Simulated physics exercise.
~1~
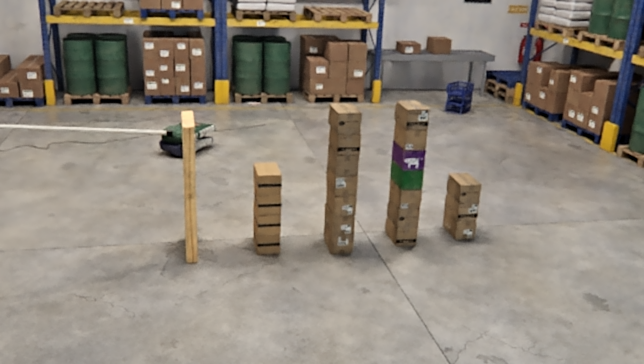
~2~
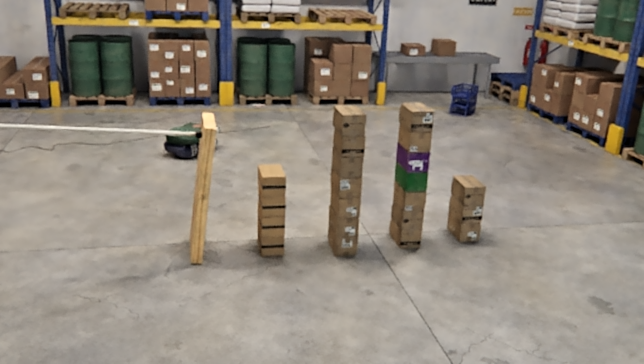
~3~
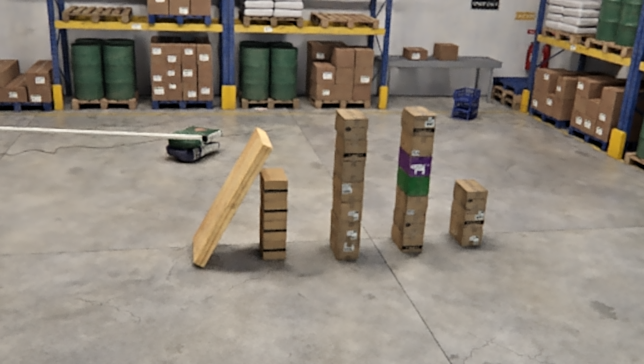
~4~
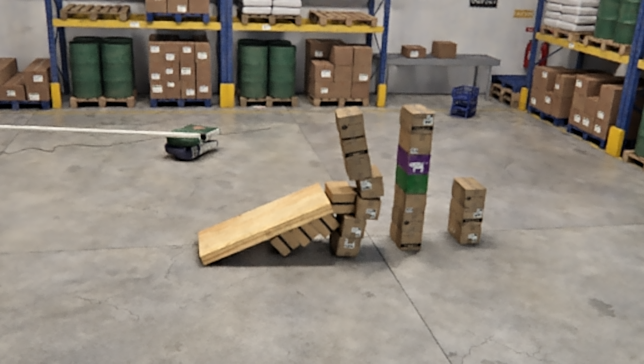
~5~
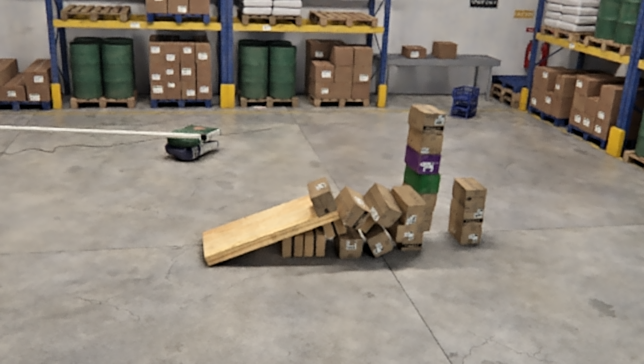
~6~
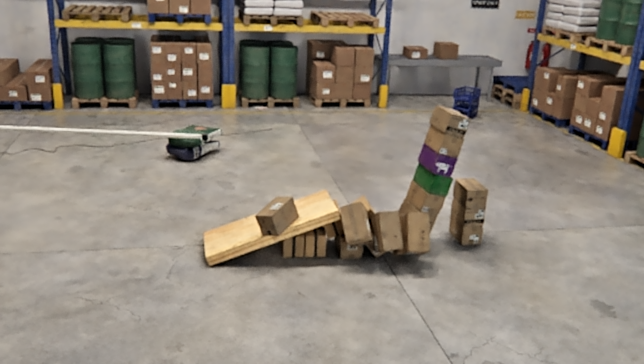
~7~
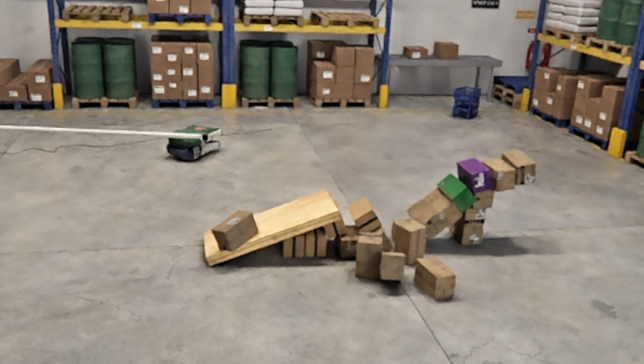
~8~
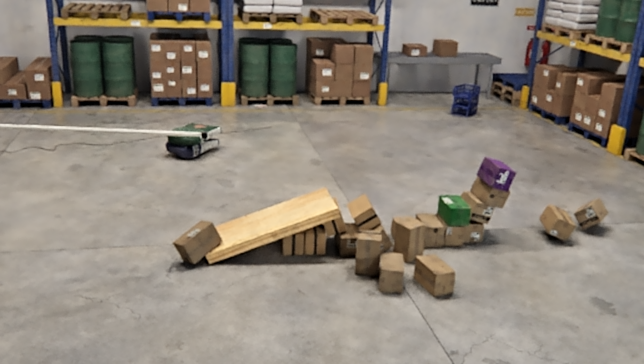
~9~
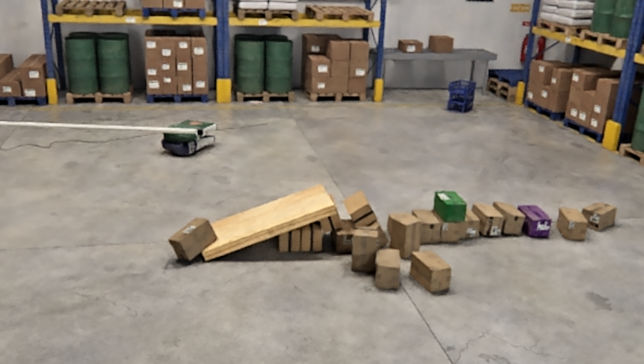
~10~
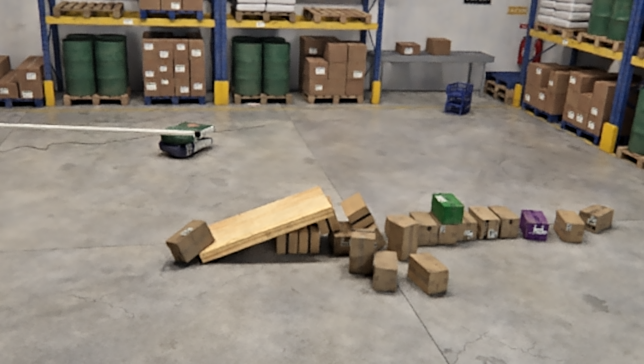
At first, a tall wooden board stands on a warehouse floor beside four stacks of parcels, with a green machine holding a long pale pole behind it. The board tips right onto the short first stack and knocks it over into the tall second one. That stack buckles, and one parcel drops onto the sloping board and slides down to its lower left end. The next stack, with its purple and green parcels, leans right and topples over the short last stack. Finally, the parcels lie in a ragged line, the green one resting on top and the purple one on the floor farther right.
